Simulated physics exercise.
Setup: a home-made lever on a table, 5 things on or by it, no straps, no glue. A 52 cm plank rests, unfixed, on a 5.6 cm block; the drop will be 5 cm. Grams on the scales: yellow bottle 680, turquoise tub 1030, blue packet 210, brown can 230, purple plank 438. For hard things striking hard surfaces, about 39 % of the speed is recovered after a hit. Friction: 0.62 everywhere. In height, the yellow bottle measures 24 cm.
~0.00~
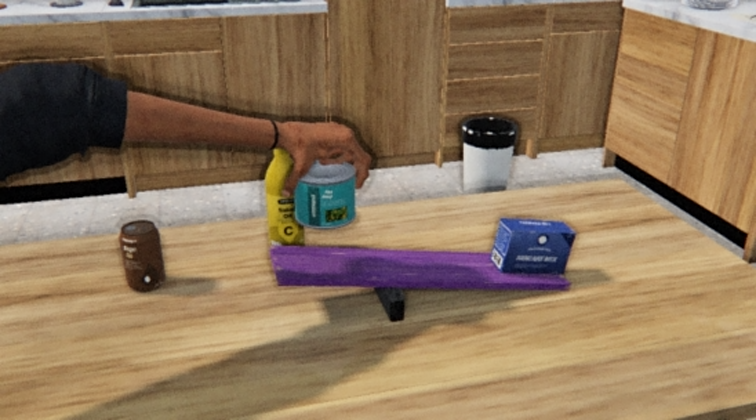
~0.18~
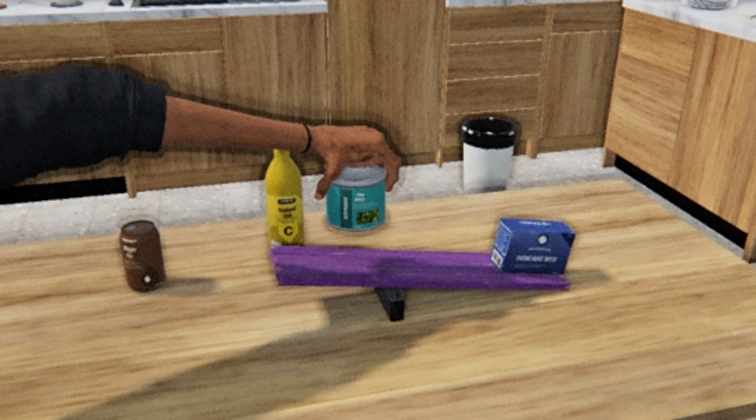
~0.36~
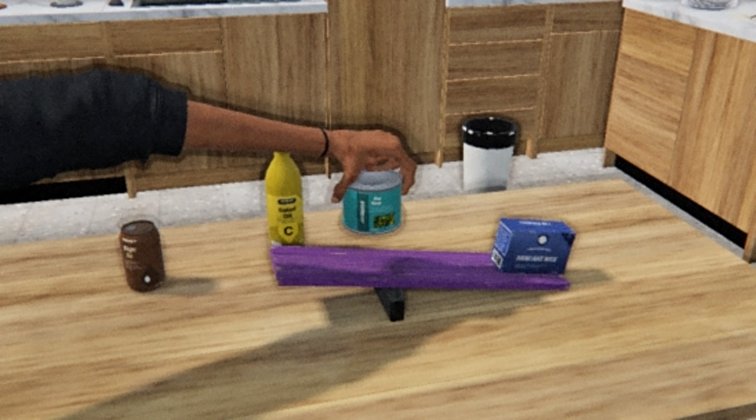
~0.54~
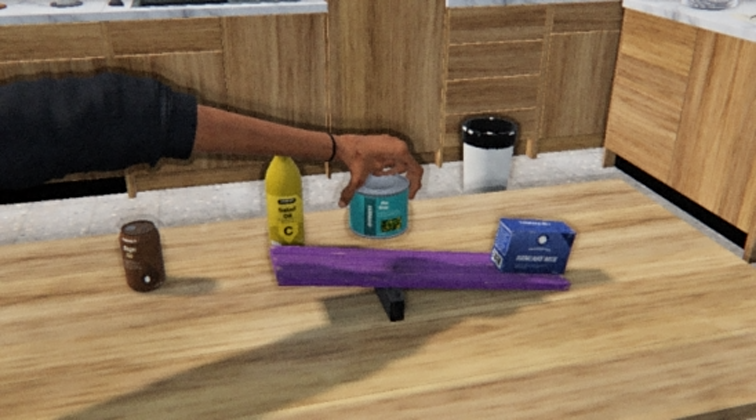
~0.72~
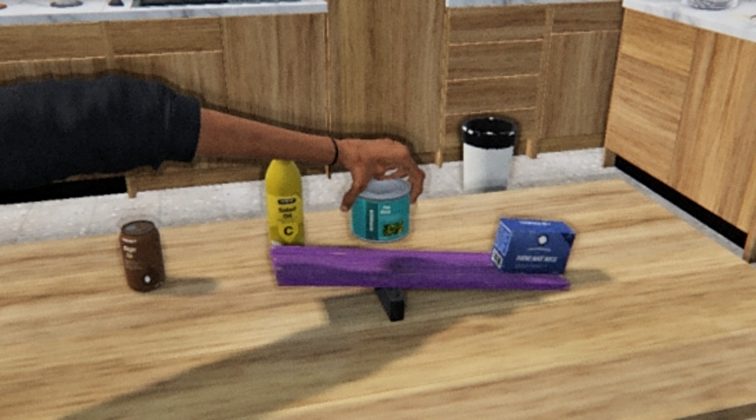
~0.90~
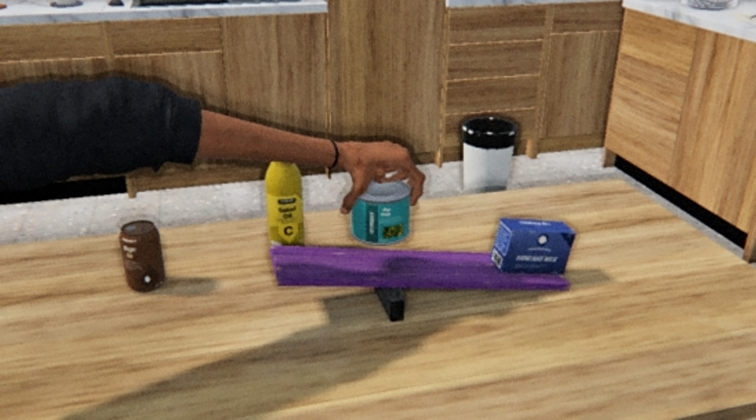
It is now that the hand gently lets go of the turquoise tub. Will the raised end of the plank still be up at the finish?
Yes, it stays up.
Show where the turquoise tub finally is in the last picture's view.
Rest point: Near (394, 244).
Around 1.10 s, plank at 10°, leaning as at the start; turquoise tub shifted 5 cm near (380, 238).
Around 1.20 s, plank at 9°, leaning as at the start; turquoise tub at 8° to upright near (393, 243); blue packet at 6° to upright.
Around 1.30 s, plank at 10°, leaning as at the start; turquoise tub at 10° to upright near (394, 244).
Finally (2.0 s), plank at 10°, leaning as at the start; not toppled but over 4 cm from the start, turquoise tub; the other 4 still in place (within 4 cm). Final places as that camera would see them, turquoise tub near (394, 244). The plank finishes with the same end low.
